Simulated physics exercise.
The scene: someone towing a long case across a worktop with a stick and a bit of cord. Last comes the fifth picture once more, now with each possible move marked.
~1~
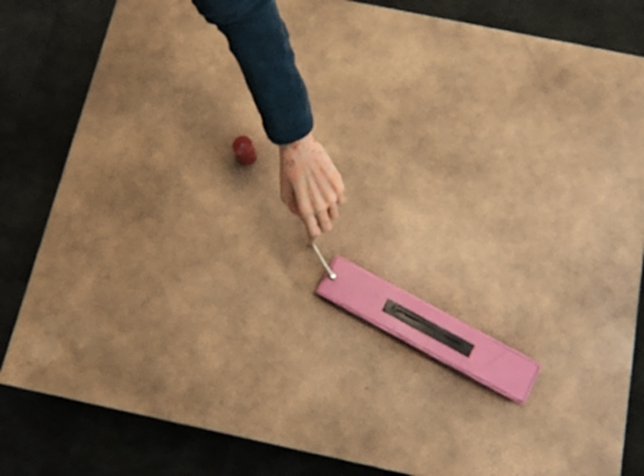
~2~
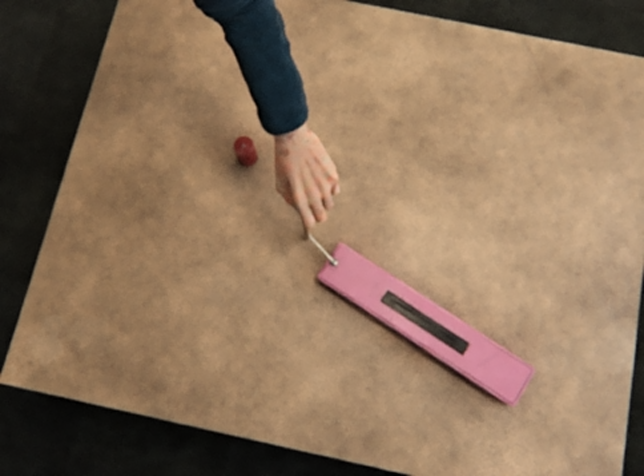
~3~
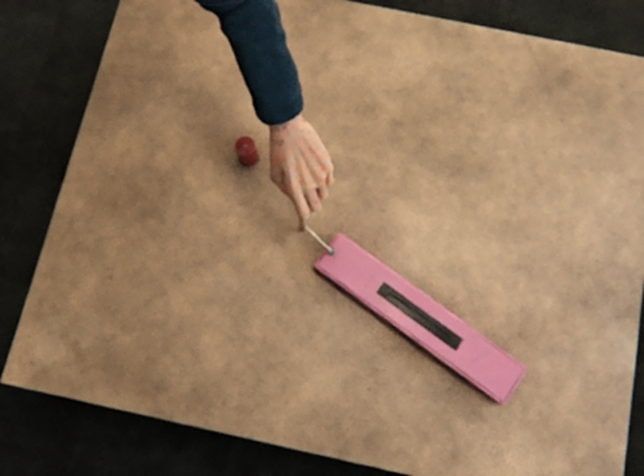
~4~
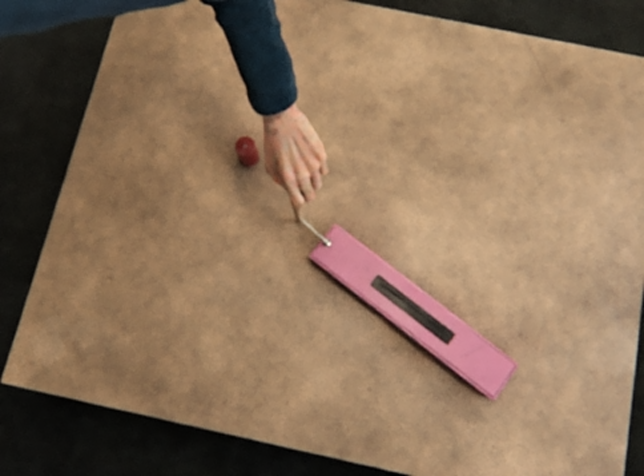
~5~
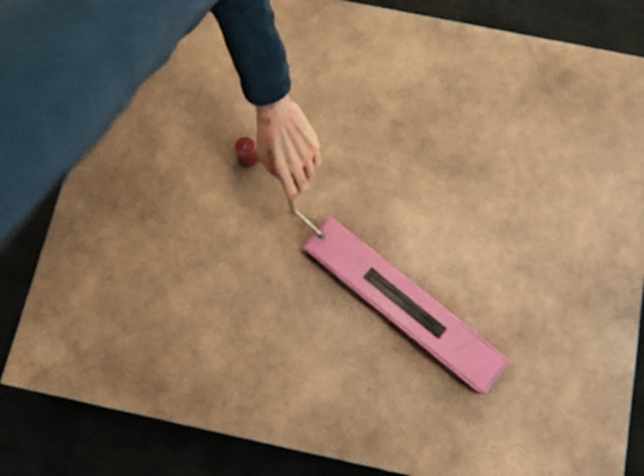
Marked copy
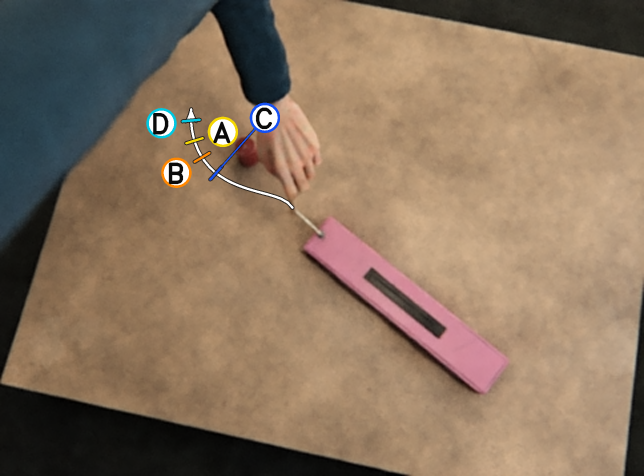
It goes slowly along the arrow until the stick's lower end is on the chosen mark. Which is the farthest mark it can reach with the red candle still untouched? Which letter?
Stop at B.
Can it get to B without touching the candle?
Yes.
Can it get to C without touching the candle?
Yes.
On the marked copy, A at (194, 141); B at (202, 157); C at (216, 173); D at (191, 120); the route from (293, 208) via (220, 176) to (191, 109).
Following B. Soon after the start, foot of the stick (261, 193), middle of the case (376, 280).
Later, foot of the stick (224, 179), middle of the case (343, 258).
In the end, foot of the stick (203, 158), middle of the case (317, 240); nothing has been touched.
As for the rest, A is too far, the candle has been hit; C is safe but short; D is too far, the candle has been hit.
